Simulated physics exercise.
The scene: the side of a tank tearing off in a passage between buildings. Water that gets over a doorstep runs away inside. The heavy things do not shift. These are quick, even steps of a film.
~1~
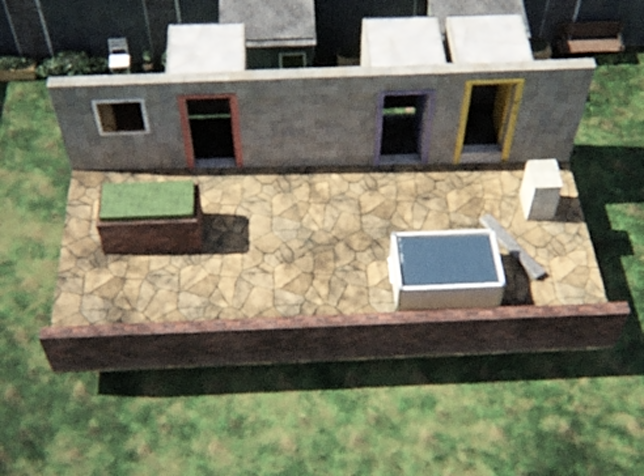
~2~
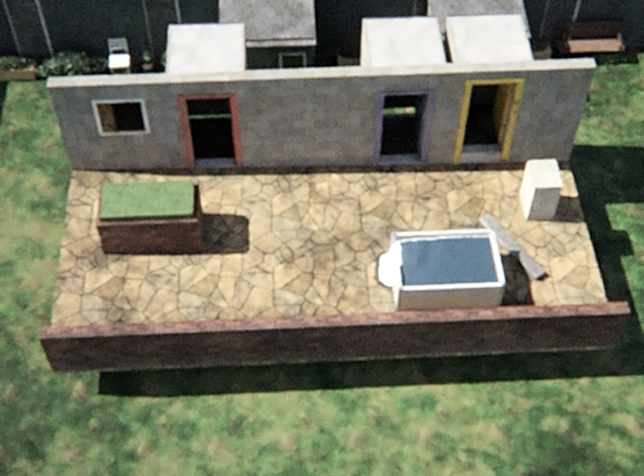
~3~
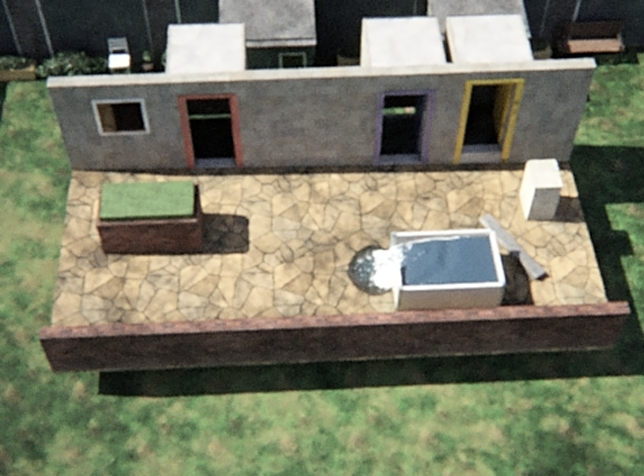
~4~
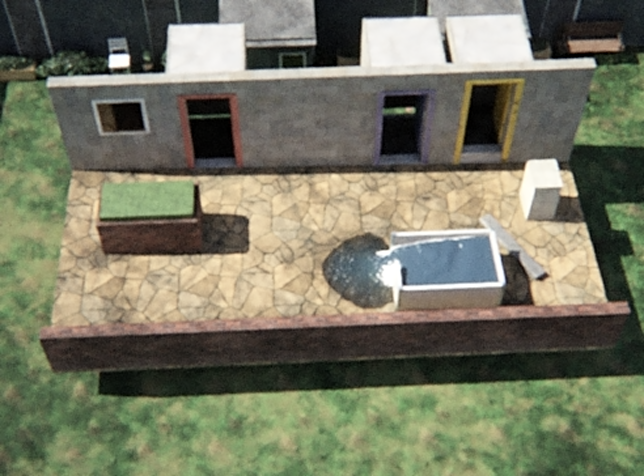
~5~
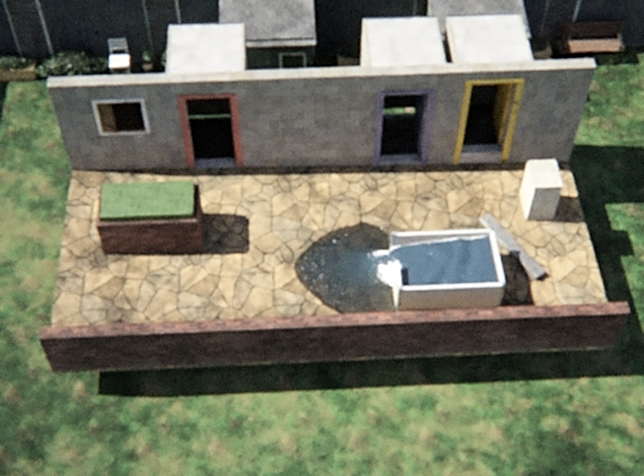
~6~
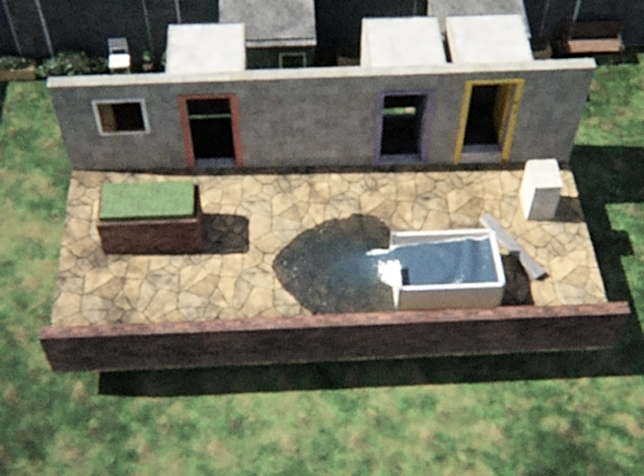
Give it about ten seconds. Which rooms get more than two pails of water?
The yellow door admits no more than that; the red door lets in a lot; the blue door admits no more than that.
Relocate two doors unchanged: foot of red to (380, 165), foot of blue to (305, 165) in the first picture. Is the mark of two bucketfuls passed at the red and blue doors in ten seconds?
Red holds; blue takes less.
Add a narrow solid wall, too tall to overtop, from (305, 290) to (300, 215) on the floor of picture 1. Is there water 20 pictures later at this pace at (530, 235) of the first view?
Verdict: Free of water.
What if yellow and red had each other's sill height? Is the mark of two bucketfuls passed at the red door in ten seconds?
Then: Red takes less.
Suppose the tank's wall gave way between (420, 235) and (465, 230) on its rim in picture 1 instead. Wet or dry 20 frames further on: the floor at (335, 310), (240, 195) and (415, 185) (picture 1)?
As listed: Free of water, wet, flooded.
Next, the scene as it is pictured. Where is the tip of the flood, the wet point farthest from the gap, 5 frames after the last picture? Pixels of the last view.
Near (195, 254).
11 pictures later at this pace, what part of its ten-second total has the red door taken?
Roughly 0 per cent.
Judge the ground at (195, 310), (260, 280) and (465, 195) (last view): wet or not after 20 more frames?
One after the other: Wet, covered, clear.
A moment on, water covers 25 % of the floor; the yellow door not reached, the red door not reached, the blue door not reached.
Next, water covers 40 % of the floor; the yellow door not reached, the red door not reached, the blue door not reached.
Then, water covers 50 % of the floor; the yellow door not reached, the red door under two buckets in, the blue door wet at the sill, nothing in.
Later, water covers 65 % of the floor; the yellow door wet at the sill, nothing in, the red door over two buckets in, the blue door wet at the sill, nothing in.
In the end, water covers 70 % of the floor; the yellow door wet at the sill, nothing in, the red door over two buckets in, the blue door wet at the sill, nothing in.
